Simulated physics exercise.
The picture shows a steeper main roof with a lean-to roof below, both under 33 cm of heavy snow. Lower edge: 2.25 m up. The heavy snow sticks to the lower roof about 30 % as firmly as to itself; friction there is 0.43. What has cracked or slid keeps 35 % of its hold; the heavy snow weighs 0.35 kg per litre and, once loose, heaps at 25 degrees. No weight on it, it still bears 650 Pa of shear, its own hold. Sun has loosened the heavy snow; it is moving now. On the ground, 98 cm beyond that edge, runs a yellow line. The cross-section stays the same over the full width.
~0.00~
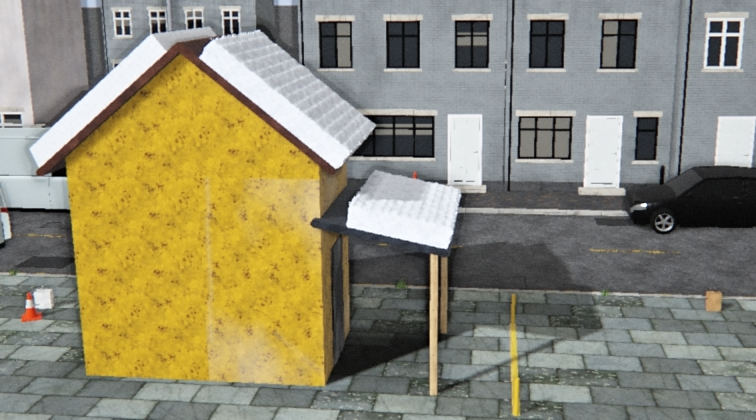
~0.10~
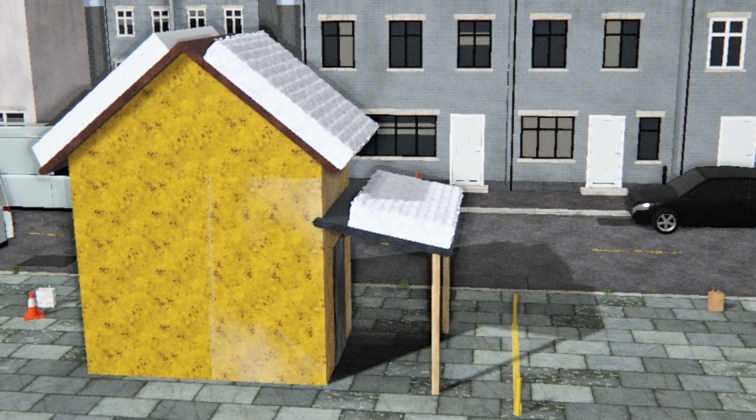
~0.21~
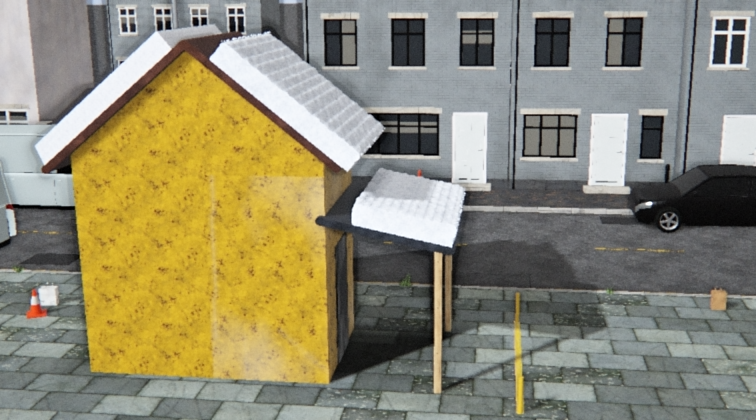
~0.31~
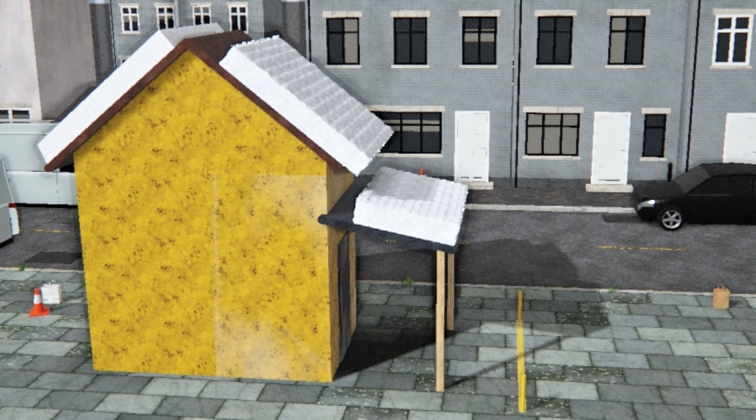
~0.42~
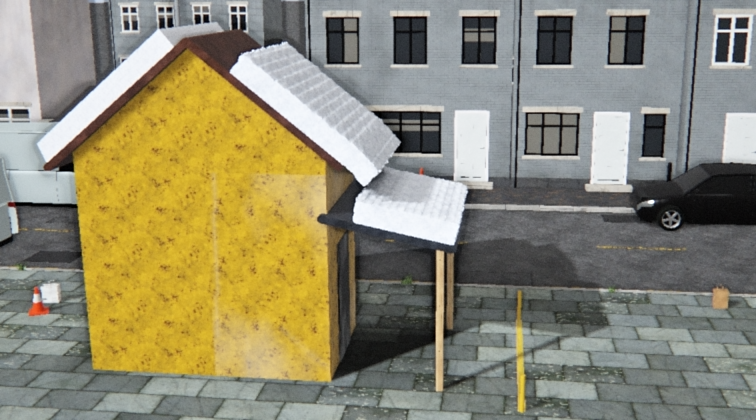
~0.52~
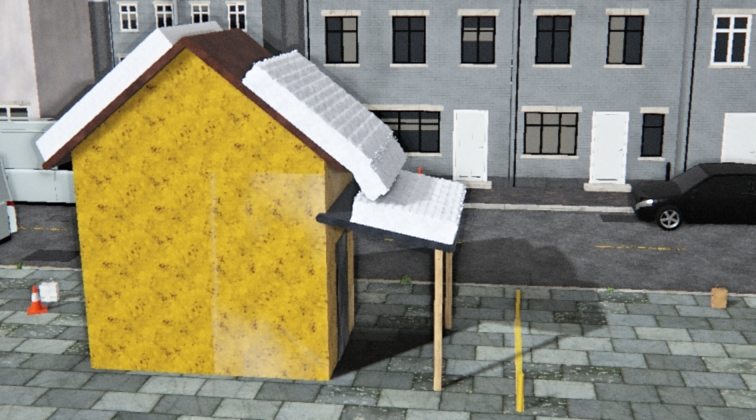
The clip opens on a yellow house with snow on both slopes of its steep roof and on a smaller lean-to roof at right. The right-hand snow slides slowly downslope in one slab, baring brown roof near the ridge, then pushes farther past the eave and over the lean-to's snow.
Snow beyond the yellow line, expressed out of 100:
About 41 out of 100.
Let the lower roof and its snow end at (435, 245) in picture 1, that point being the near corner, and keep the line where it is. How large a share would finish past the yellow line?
Share past the line: Close to 45 %.
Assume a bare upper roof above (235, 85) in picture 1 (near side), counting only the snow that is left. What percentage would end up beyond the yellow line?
I'd say close to 25 in a hundred.
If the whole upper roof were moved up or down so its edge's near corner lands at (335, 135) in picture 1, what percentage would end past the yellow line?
About 60 per cent.
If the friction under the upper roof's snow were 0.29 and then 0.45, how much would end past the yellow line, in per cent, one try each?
30 %, then 16 %.
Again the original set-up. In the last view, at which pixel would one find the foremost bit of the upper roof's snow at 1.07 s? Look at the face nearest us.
I'd point to around (475, 215).
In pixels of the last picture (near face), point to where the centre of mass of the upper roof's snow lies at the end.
The spot is somewhere around (515, 328).
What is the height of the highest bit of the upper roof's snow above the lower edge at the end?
I'd put it at around 0.6 m up.
After 1.07 s, none is below the lower edge and 0 % is past the line.
After 1.71 s, 44 % is below the lower edge and 23 % is past the line.
After 2.36 s, 60 % is below the lower edge and 41 % is past the line.
After 3.00 s, 60 % is below the lower edge and 41 % is past the line.
After 3.10 s, at the end, 60 % is below the lower edge and 41 % is past the line.
